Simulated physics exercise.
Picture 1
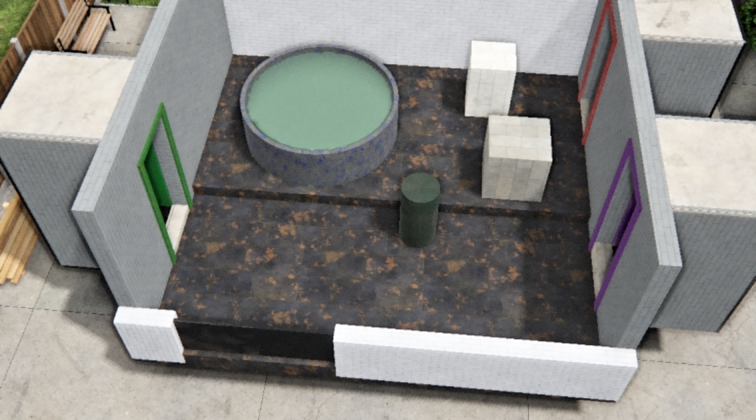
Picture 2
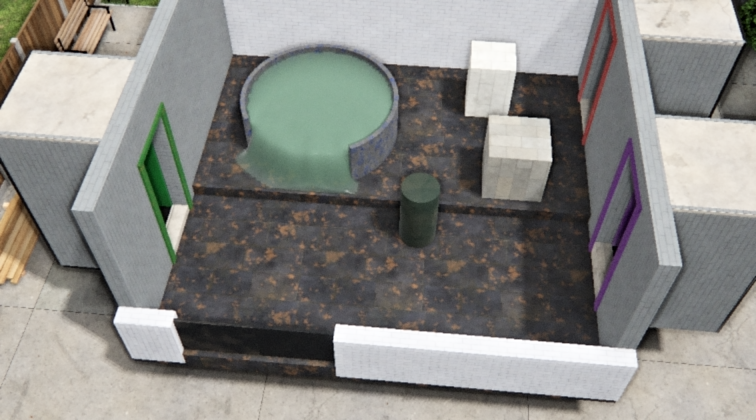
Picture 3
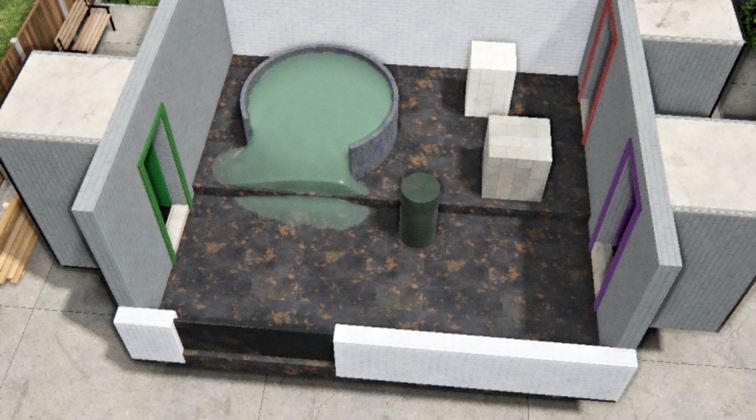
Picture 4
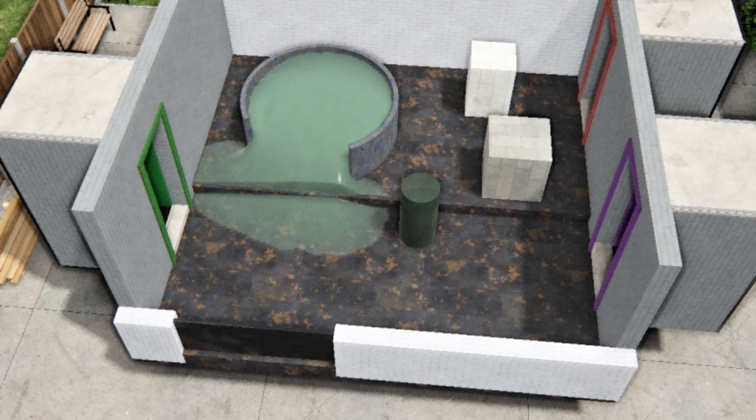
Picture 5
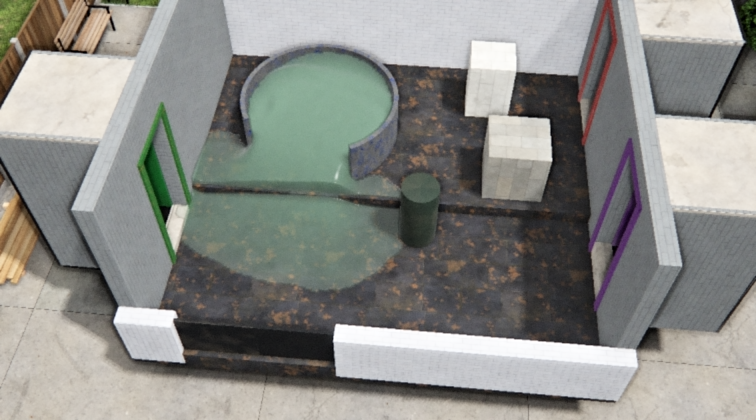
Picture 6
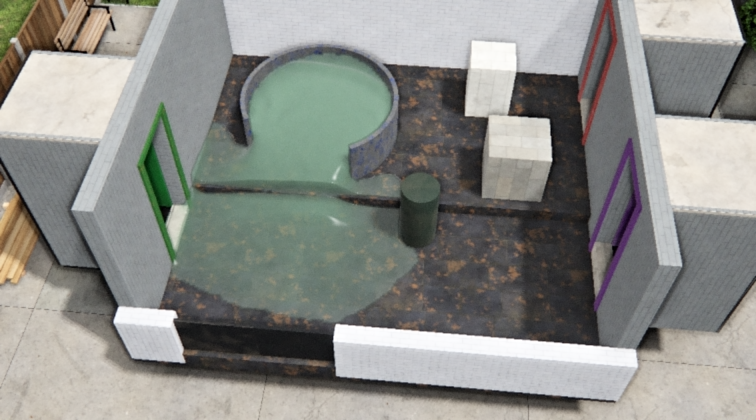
A walled, two-level yard with a dark, brown-flecked floor is seen from high above its low white front wall. A round grey pool of green water stands at the back left, a dark green cylinder near the middle and two pale blocks at right, between green, red and purple doorways. The pool bursts at its front, and water spreads over the step and across the lower floor, while the camera stays still.
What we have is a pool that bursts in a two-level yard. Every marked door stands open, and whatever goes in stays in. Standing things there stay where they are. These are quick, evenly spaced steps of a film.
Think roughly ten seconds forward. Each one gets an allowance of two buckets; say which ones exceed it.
Going through them: The green door exceeds it; the red door does not exceed it; the purple door does not exceed it.
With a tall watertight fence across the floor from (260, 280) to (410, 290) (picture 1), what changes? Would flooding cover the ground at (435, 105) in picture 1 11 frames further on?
Spared.
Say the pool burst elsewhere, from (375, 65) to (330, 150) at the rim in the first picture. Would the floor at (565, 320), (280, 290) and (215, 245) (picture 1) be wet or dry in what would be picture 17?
Respectively: Drenched, parched and parched.
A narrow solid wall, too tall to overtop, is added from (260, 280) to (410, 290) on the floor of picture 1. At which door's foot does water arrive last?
The door marked red comes last.
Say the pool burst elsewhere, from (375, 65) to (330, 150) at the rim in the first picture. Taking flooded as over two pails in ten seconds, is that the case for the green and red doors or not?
The green door tops the mark and the red door tops the mark.
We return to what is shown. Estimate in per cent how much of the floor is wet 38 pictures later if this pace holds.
Close to 70 %.
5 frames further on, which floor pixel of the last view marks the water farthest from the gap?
I'd say around (453, 361).
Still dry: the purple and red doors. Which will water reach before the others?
First comes the purple one.
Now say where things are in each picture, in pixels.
The first picture shows the pool at (320, 99) is whole and still.
In the second picture, water pours out at (292, 170) and has run to (245, 152).
In the third picture, the front is at (219, 162), out from the gap at (292, 172).
In the fourth picture, the front is at (204, 152), out from the gap at (292, 173).
In the fifth picture, water pours out at (292, 174) and has run to (352, 281).
In the sixth picture, water pours out at (292, 174) and has run to (334, 316).
A moment on, water covers 40 % of the floor; the green door under two buckets in, the red door not reached, the purple door not reached.
Next, water covers 40 % of the floor; the green door over two buckets in, the red door not reached, the purple door not reached.
Then, water covers 55 % of the floor; the green door far over two buckets in, the red door not reached, the purple door wet at the sill, nothing in.
Later, water covers 70 % of the floor; the green door far over two buckets in, the red door wet at the sill, nothing in, the purple door under two buckets in.
In the end, water covers 70 % of the floor; the green door far over two buckets in, the red door wet at the sill, nothing in, the purple door under two buckets in.
